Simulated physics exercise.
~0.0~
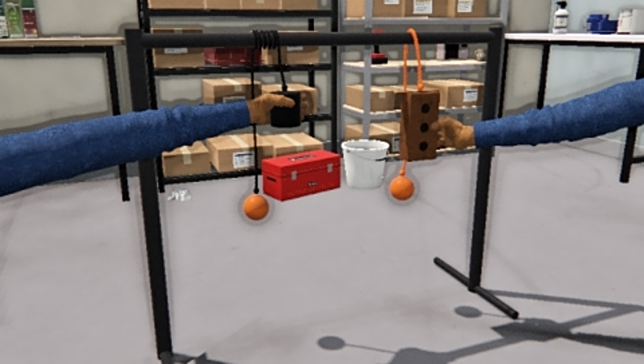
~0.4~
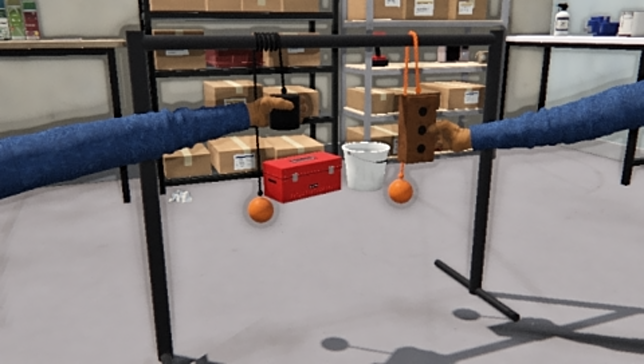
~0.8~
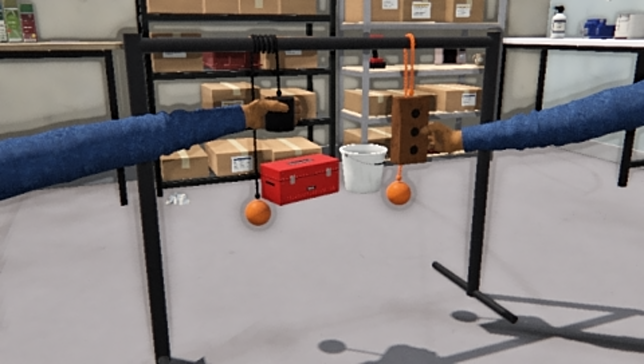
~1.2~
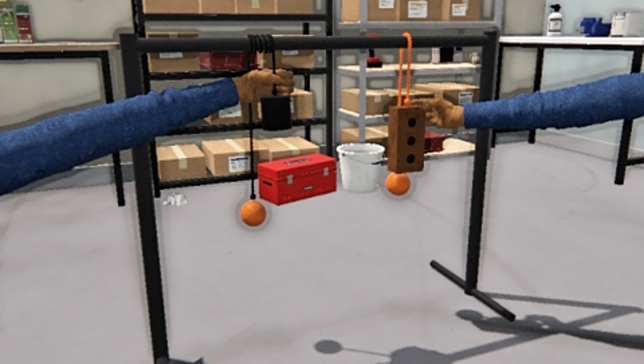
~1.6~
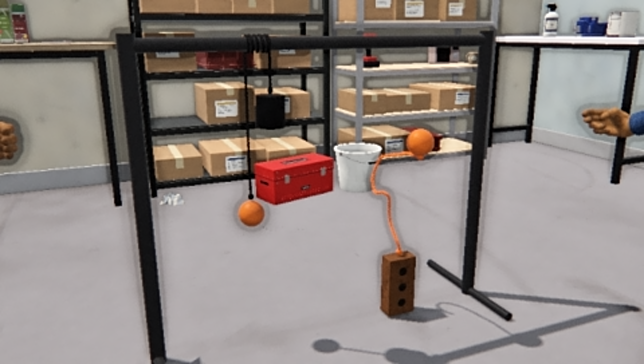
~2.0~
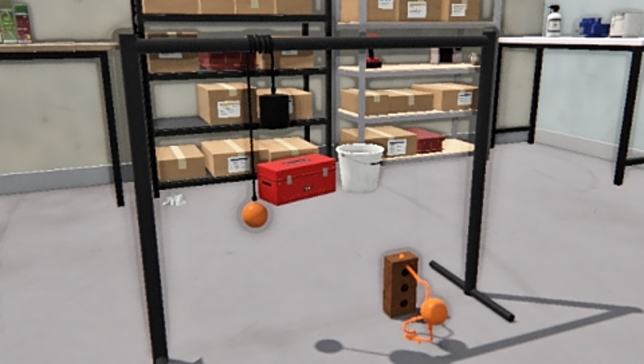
We see two hands holding a black object and a brick on ropes over a dark bar, an orange ball hanging from each; the hands let go and withdraw, the black object stays up, and the brick drops to the floor, its ball swinging up, then falling beside it.
